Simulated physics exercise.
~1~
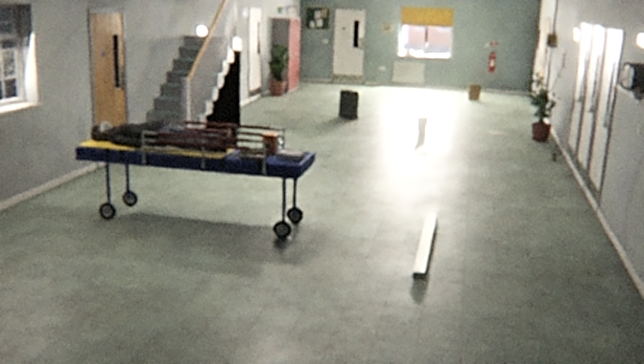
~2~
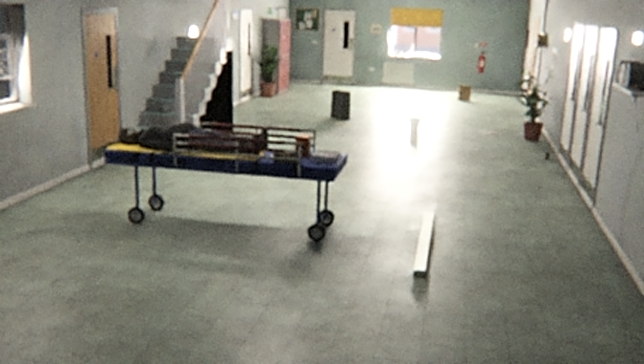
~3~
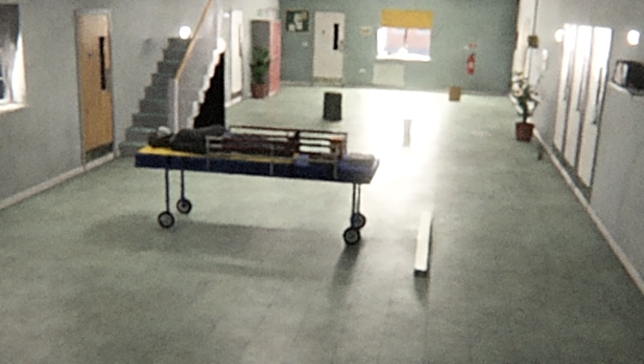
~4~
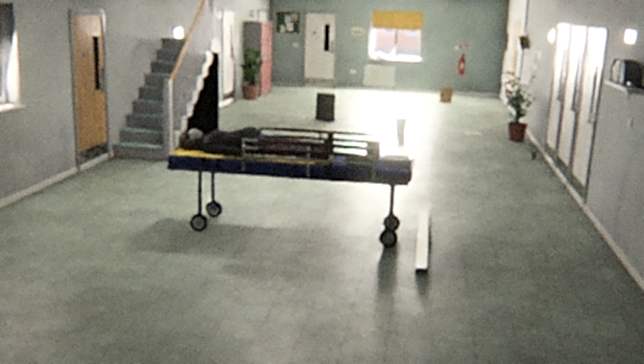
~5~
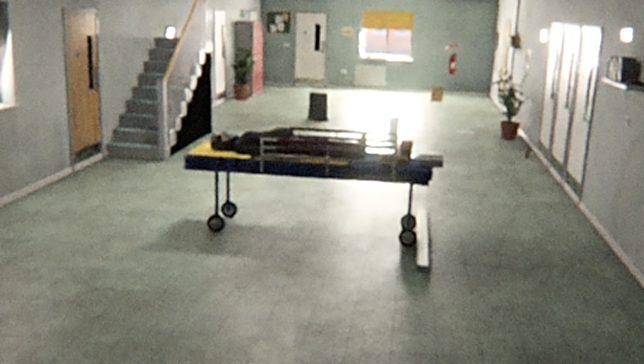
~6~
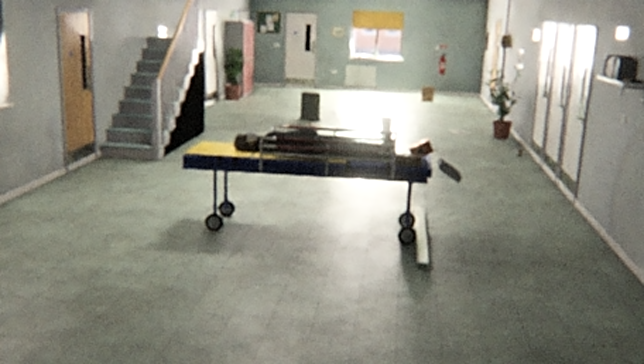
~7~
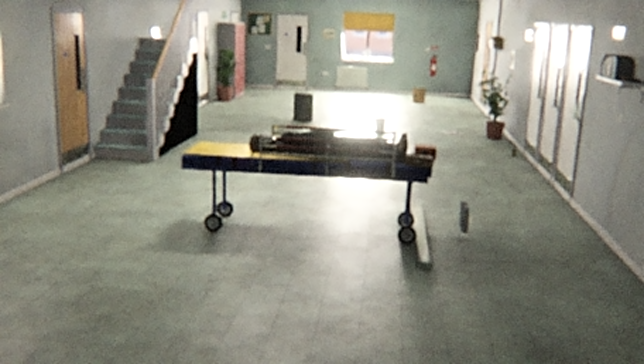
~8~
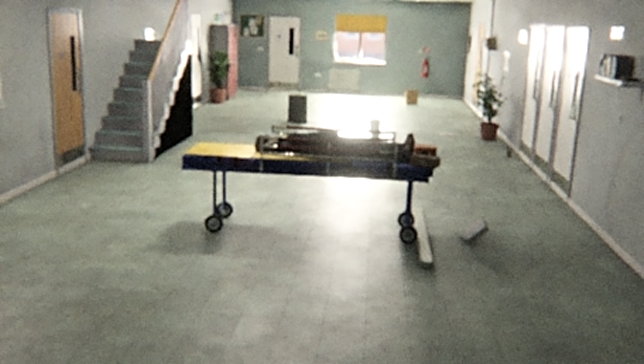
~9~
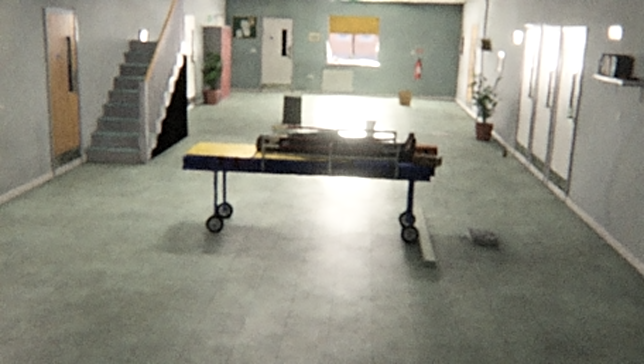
In a wide, green-floored hall, a gurney carrying a person rolled right and stopped dead at a low sill; the person slid towards the foot end, an orange item tipped over and a grey folder dropped to the floor, while the brown box stayed aboard.
